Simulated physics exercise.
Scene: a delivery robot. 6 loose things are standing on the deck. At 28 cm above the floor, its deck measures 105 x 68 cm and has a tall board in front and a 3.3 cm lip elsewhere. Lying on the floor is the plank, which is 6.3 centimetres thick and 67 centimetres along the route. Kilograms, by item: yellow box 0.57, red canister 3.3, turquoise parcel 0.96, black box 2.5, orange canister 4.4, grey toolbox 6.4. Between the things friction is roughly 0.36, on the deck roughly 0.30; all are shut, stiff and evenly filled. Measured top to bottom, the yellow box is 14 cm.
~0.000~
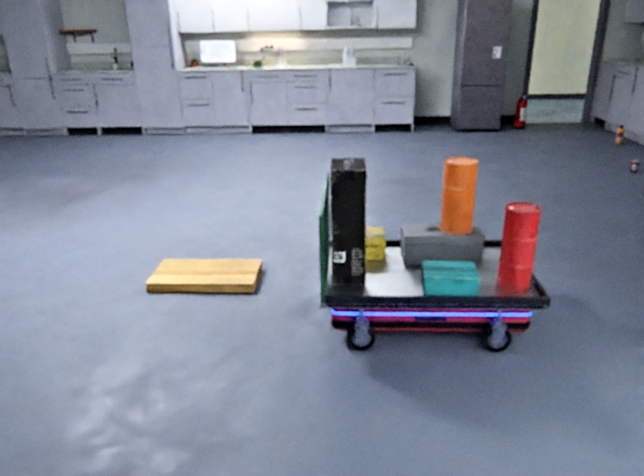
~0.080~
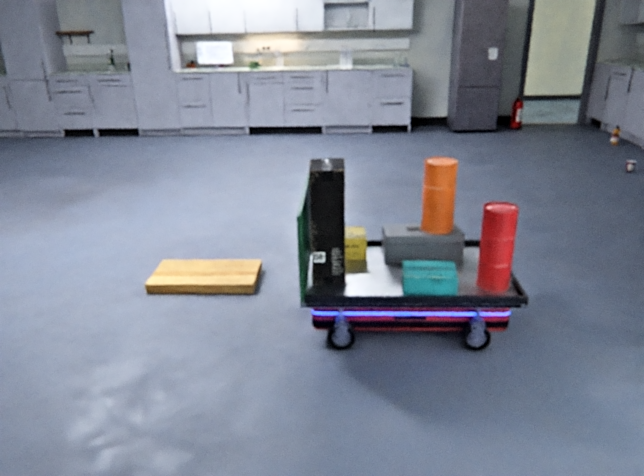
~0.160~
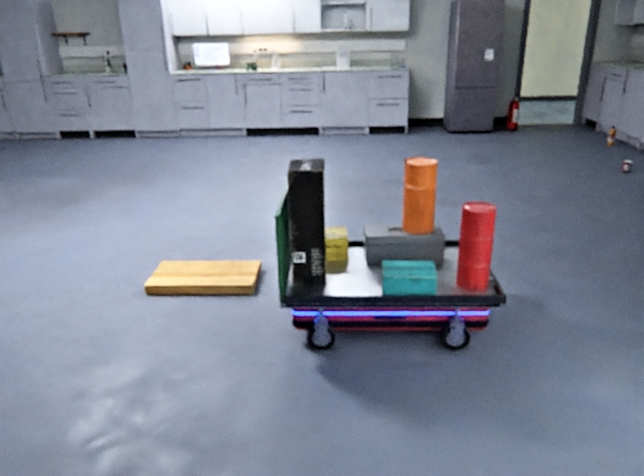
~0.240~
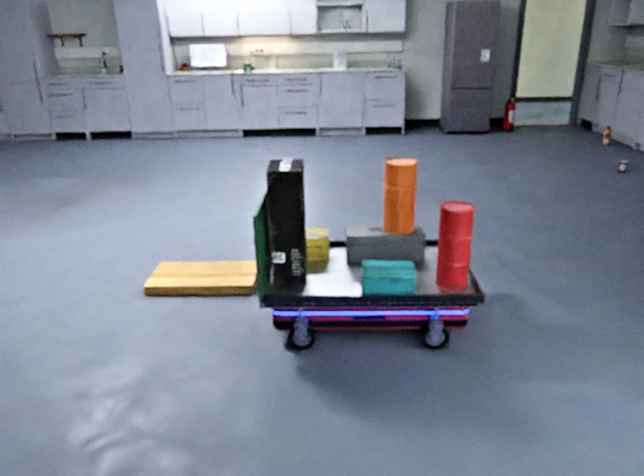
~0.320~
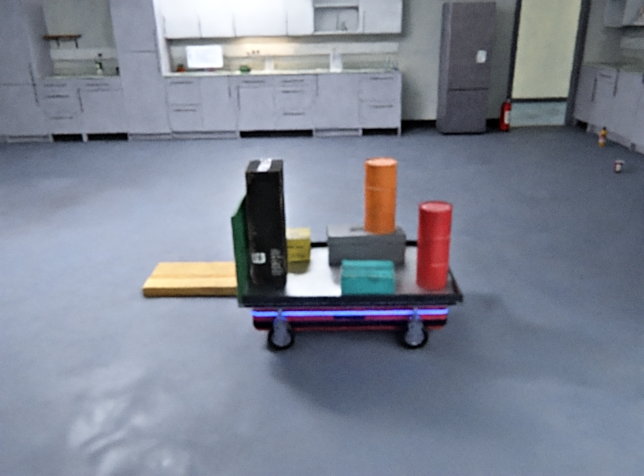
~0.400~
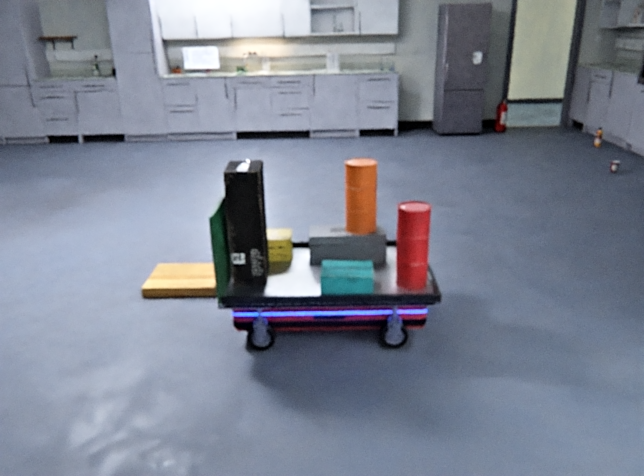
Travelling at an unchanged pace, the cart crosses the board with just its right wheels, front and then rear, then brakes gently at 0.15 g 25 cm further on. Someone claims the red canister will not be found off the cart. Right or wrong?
Wrong, it ends up off the cart.
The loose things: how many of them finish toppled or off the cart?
My answer is 3.
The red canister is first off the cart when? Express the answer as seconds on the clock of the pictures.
Around 3.0 s on the clock.
By 1.20 s, cart 156 cm along; black box now off the cart; red canister tilted 9° near (197, 239); orange canister tilted 12°.
By 1.90 s, cart 245 cm along; orange canister upside down; yellow box 6 cm from its spot; grey toolbox 5 cm from its spot.
When it is over (3.8 s), off the cart, red canister and black box; lying over on the deck, orange canister; the other 3 within 10 cm of the start.
